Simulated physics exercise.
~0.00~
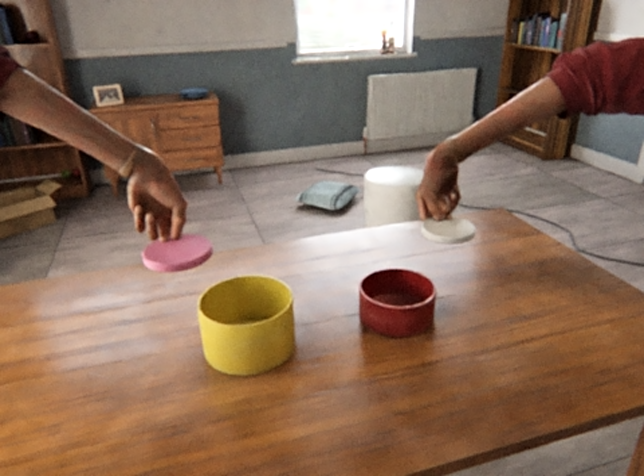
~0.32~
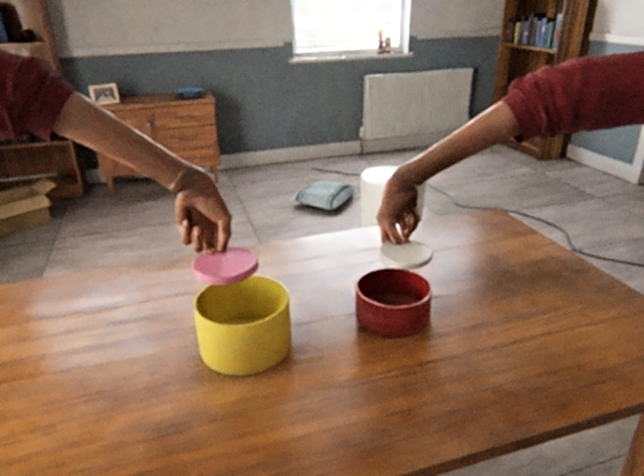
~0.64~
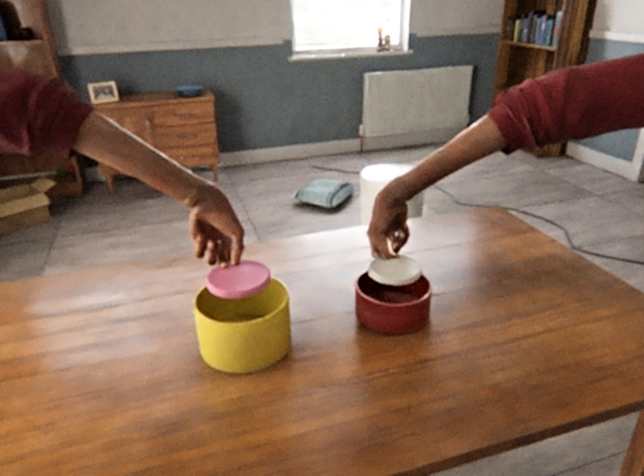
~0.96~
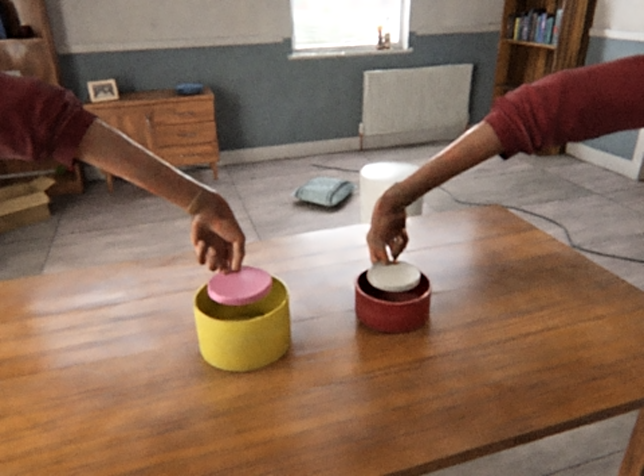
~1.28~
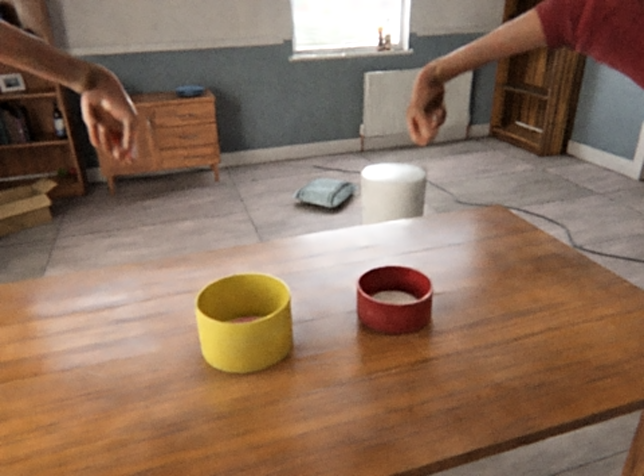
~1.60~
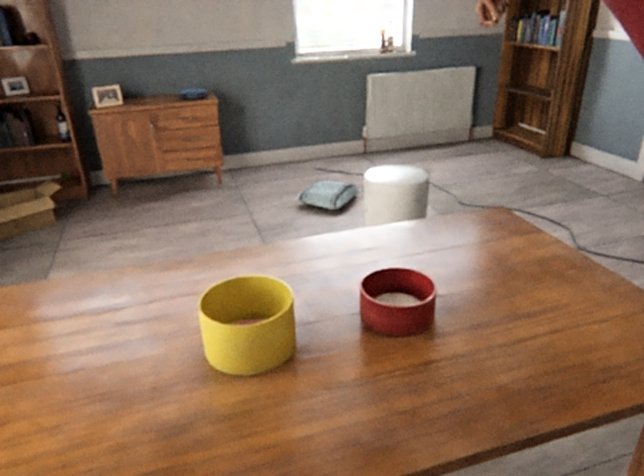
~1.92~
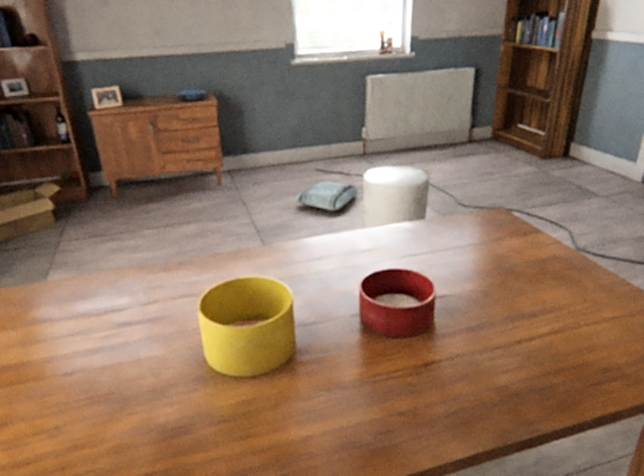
Two hands lowering a pink disc into a yellow container and a white disc into a red one, releasing both inside and withdrawing.
